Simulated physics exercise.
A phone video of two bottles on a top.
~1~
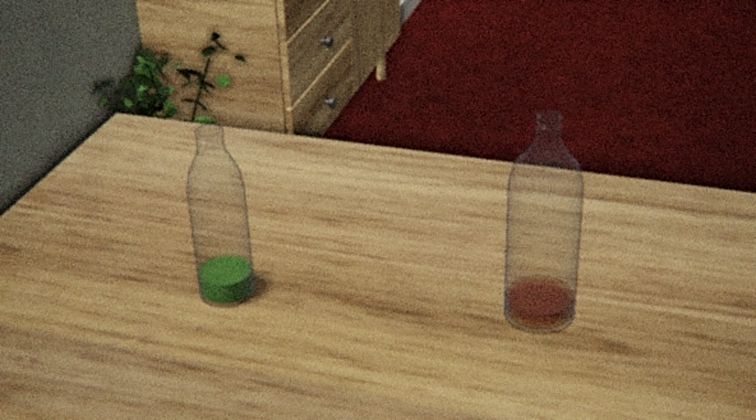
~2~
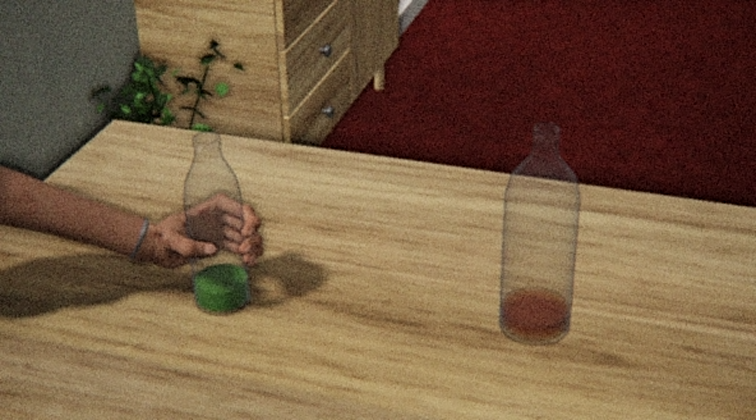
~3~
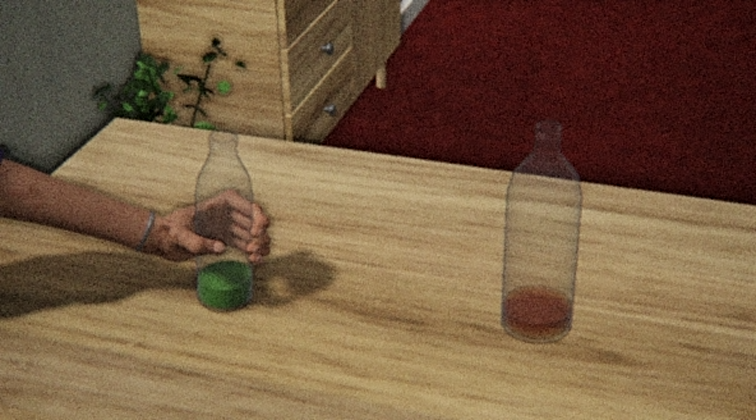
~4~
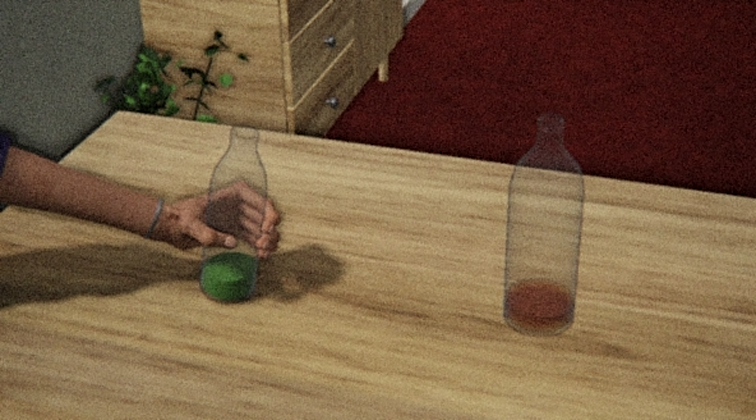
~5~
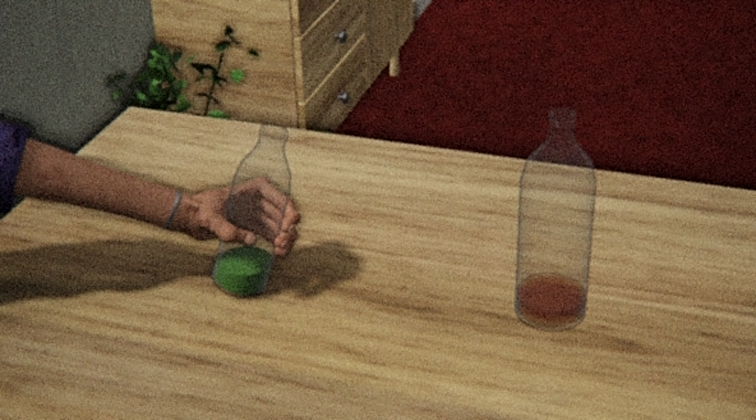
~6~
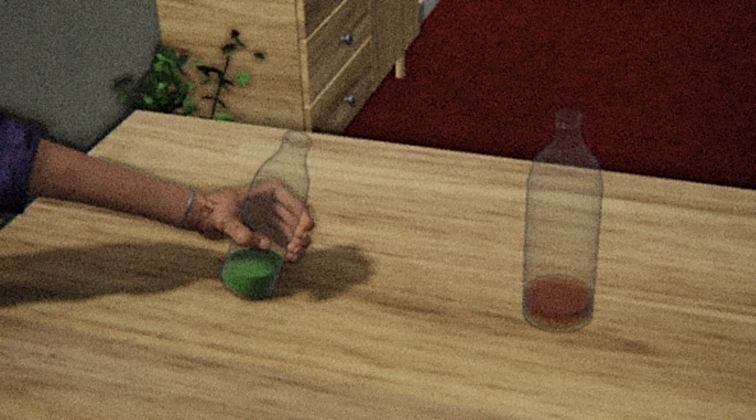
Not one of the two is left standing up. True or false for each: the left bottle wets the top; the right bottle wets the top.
Left bottle: False; right bottle: False.
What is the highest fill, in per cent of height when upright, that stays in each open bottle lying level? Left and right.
First 22 percent, second 28 percent.
Next, the left bottle is nearly down; left bottle, dry at the neck.
After that, the left bottle lies flat; left bottle, dry at the neck.
Finally, both lie flat; left bottle, dry at the neck; right bottle, dry at the neck.
